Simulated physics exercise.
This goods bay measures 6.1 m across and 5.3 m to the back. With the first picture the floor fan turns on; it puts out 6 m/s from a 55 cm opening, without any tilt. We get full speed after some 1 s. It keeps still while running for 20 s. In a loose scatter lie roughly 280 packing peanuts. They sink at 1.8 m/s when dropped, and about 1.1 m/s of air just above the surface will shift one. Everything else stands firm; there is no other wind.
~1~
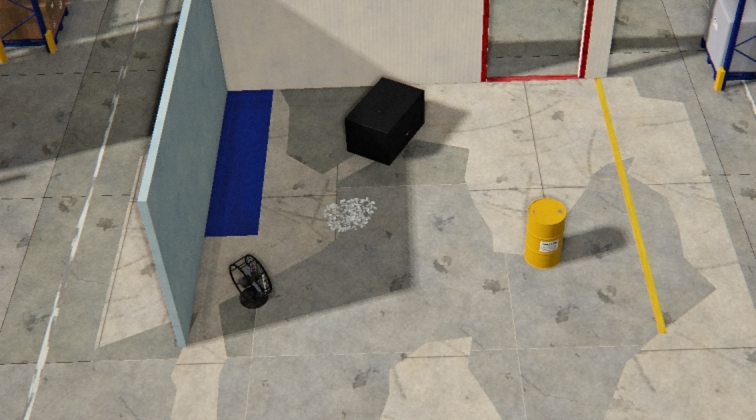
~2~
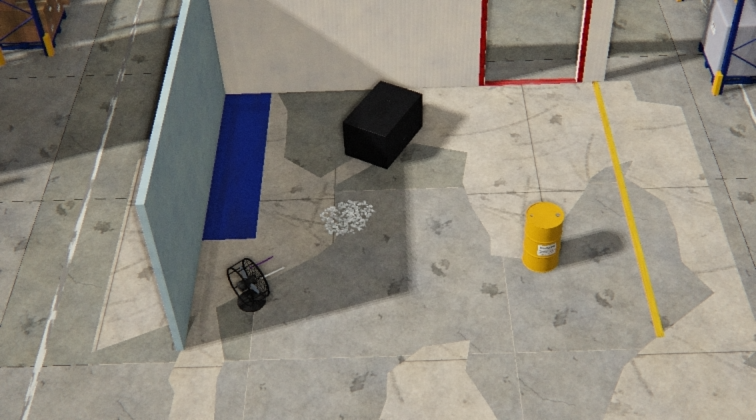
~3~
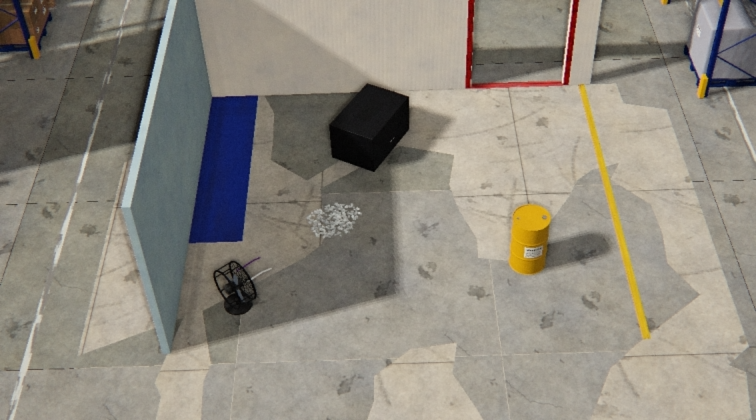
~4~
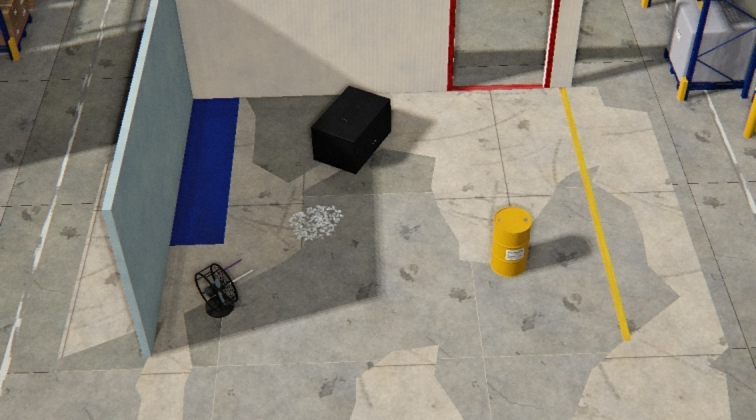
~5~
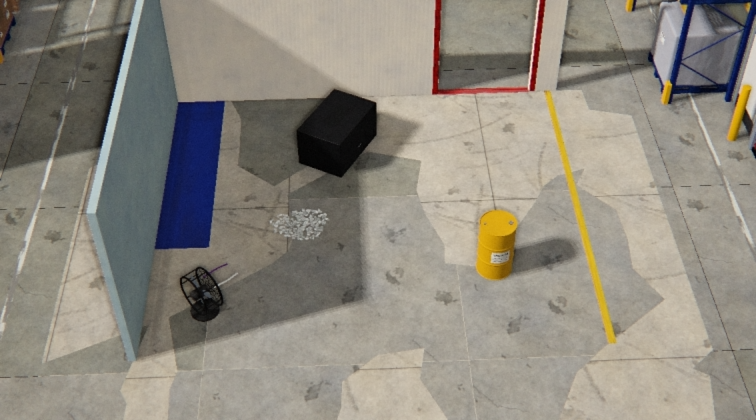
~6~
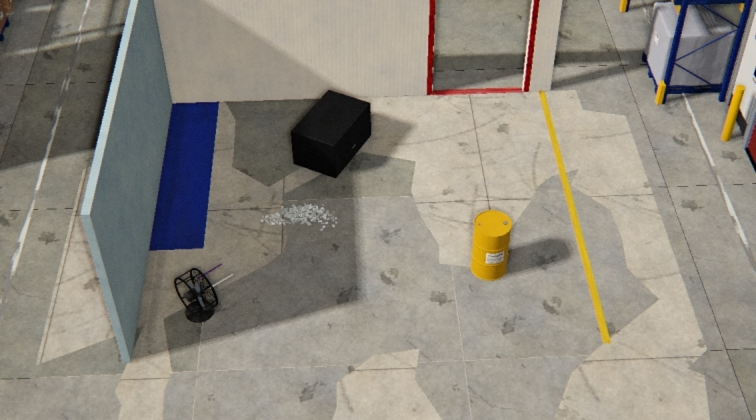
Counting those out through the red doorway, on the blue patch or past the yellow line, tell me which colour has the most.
The red one has the most.
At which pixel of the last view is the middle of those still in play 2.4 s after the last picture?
At about (339, 177).
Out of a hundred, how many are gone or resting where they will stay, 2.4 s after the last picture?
Roughly 5 % of them.
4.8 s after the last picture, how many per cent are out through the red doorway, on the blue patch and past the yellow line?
20 % red, 0 % blue, 1 % yellow.
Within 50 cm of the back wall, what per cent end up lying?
Share: Approx. 10 %.
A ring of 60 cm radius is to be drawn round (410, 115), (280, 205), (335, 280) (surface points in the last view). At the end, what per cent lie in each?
I would say some 15 %, 20 % and 0 % respectively.
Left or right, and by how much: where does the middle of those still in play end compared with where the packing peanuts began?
Shift: Toward the right-hand side, approx. 0.6 m.
Then, 2.4 s after the last picture the count stands so, 0 % are past the yellow line, 0 % on the blue patch and 4 % out through the red doorway; the middle of those still in play is near (339, 177).
Then, 4.8 s after the last picture the count stands so, 1 % are past the yellow line, 0 % on the blue patch and 20 % out through the red doorway; the middle of those still in play is near (335, 177).
Then, 9.4 s after the last picture the count stands so, 1 % are past the yellow line, 0 % on the blue patch and 24 % out through the red doorway; the middle of those still in play is near (346, 174).
Then, 18.4 s after the last picture, at the end, 1 % are past the yellow line, 0 % on the blue patch and 28 % out through the red doorway; the middle of those still in play is near (335, 177).
